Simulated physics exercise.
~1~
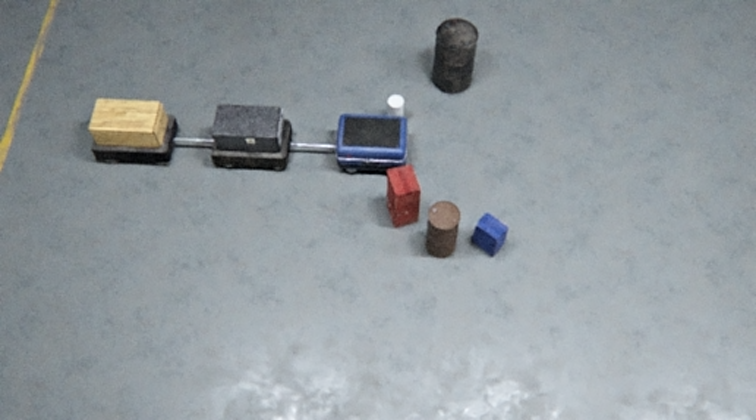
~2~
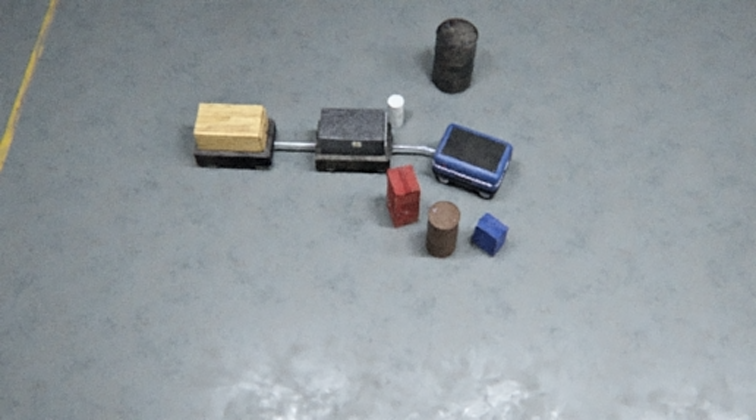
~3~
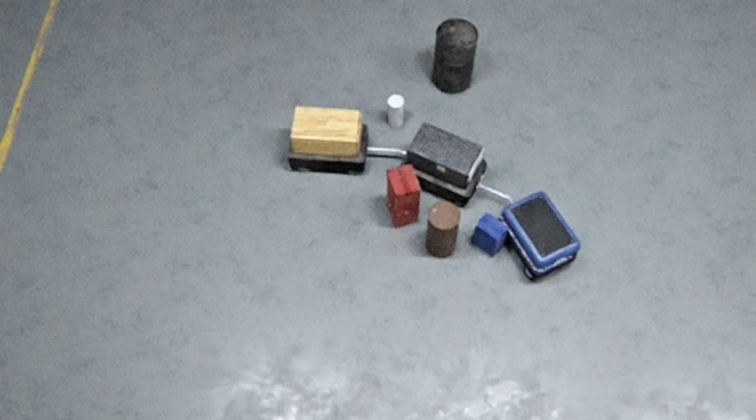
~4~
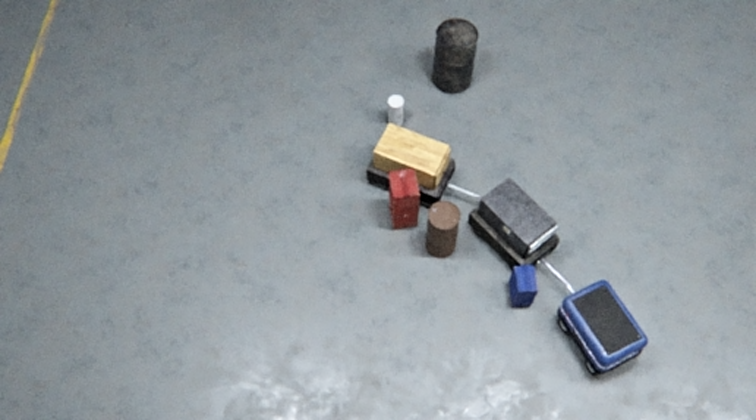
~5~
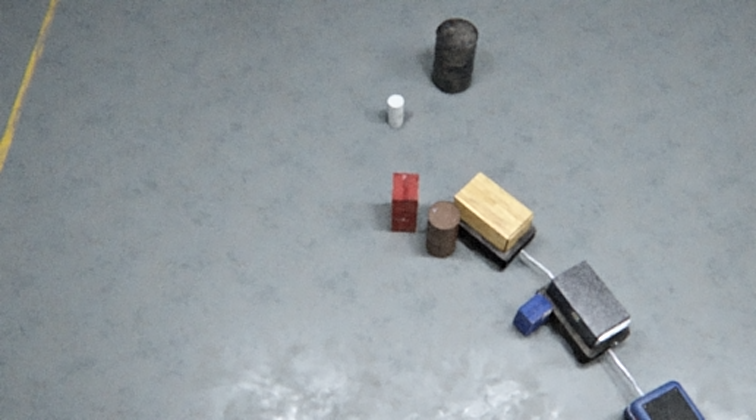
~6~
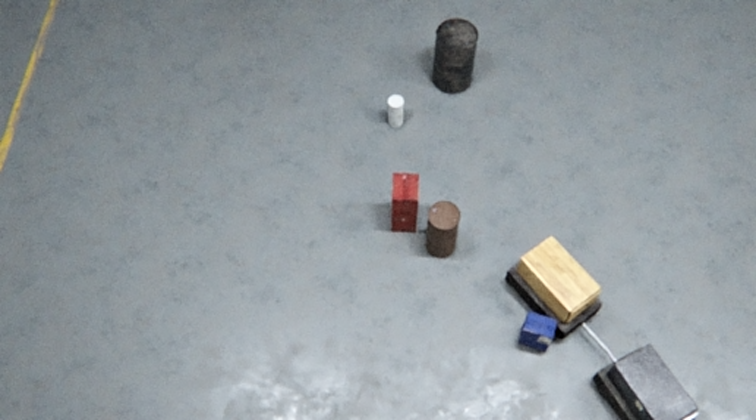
A small blue tug pulls two carts, one with a dark grey block and the last with a pale wooden block, across a grey floor seen from above. A black drum stands beyond them, a white canister nearer, and a red box, brown drum and small blue box sit close to their path. The tug heads right, then curves down and right past the blue box. The carts follow, cutting inside its path and pushing the blue box down and slightly right, while the red box shifts barely. The tug leaves at the lower right, with the blue box upright beside the last cart.
